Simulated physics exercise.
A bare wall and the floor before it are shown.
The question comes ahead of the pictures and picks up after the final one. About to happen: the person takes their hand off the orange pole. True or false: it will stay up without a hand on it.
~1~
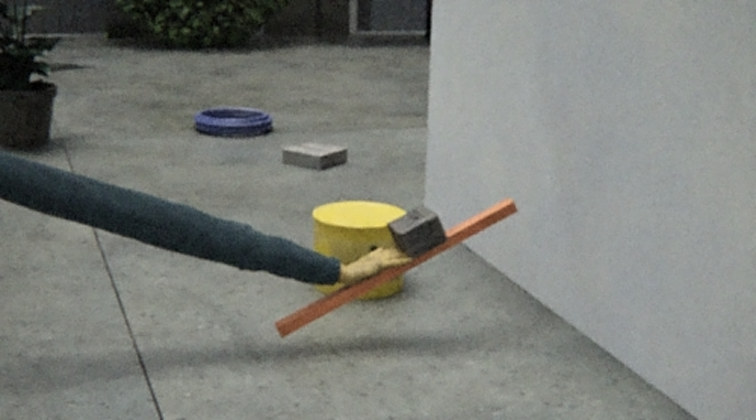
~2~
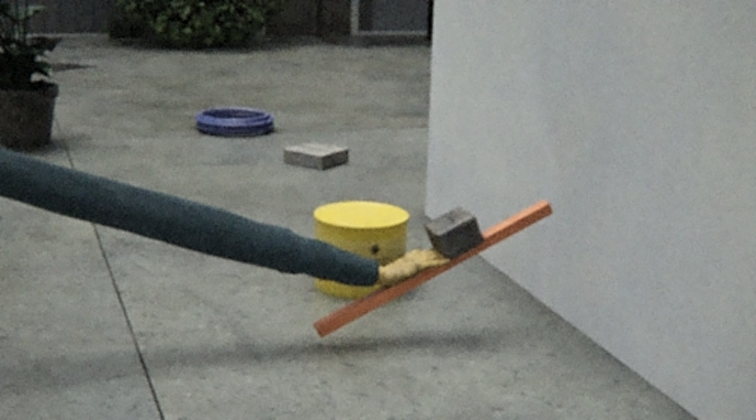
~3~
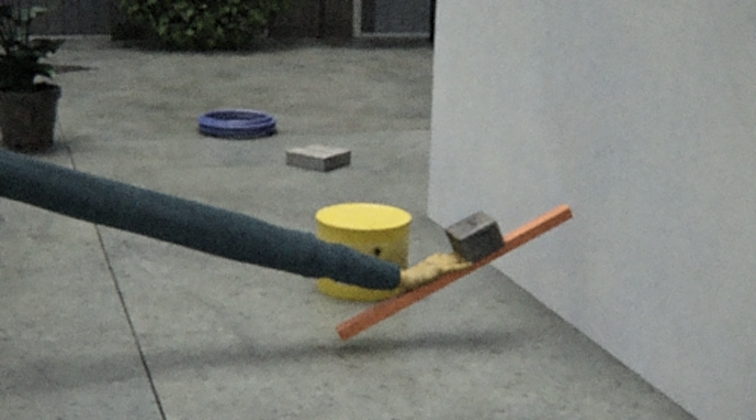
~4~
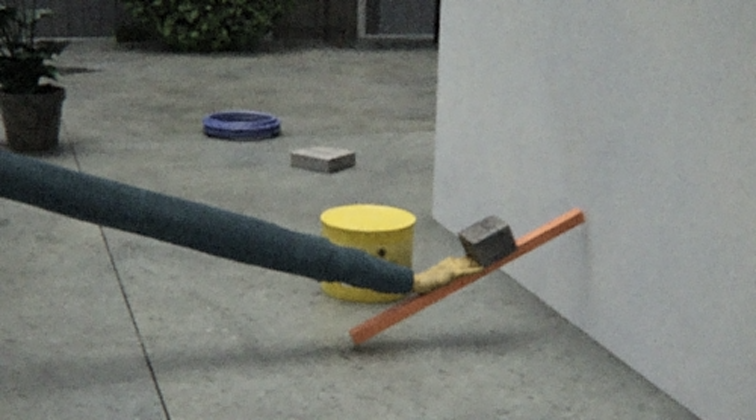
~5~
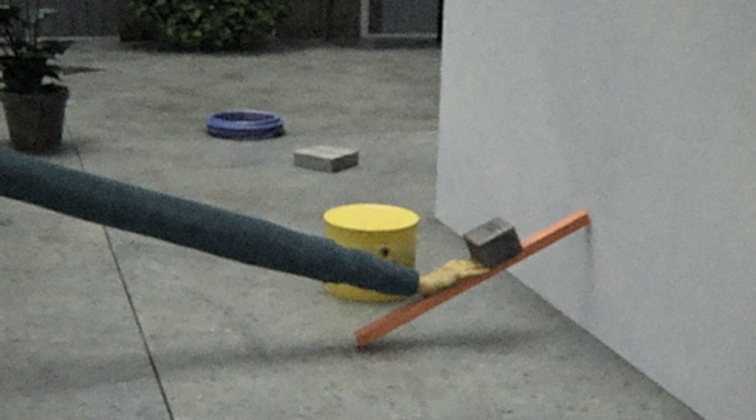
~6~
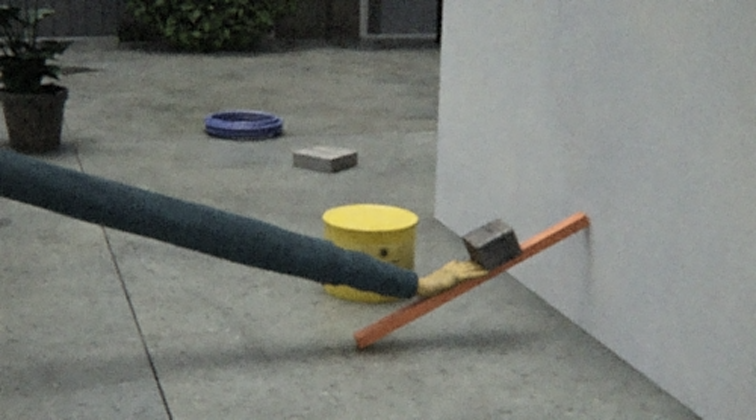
False.
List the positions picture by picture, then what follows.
The first frame shows on its way; orange pole (398, 267); yellow pail (359, 249).
The second frame shows on its way; orange pole (435, 268); yellow pail (360, 250).
The third frame shows on its way; orange pole (456, 271); yellow pail (363, 251).
The fourth frame shows on its way; orange pole (469, 275); yellow pail (367, 253).
The fifth frame shows propped up under the hand; orange pole (474, 277); yellow pail (370, 252).
The sixth frame shows propped up under the hand; orange pole (473, 279); yellow pail (369, 253).
Then, 0.30 s past the last view, orange pole leaning 14° more than when let go near (461, 309).
Then, 0.40 s past the last view, orange pole leaning 25° more than when let go near (456, 328).
Then, 0.50 s past the last view, orange pole leaning 26° more than when let go near (455, 330).
Finally, moved from the start, orange pole; yellow pail still in place. Final places as the last picture's camera would see them, orange pole near (455, 332). The pole slips out.
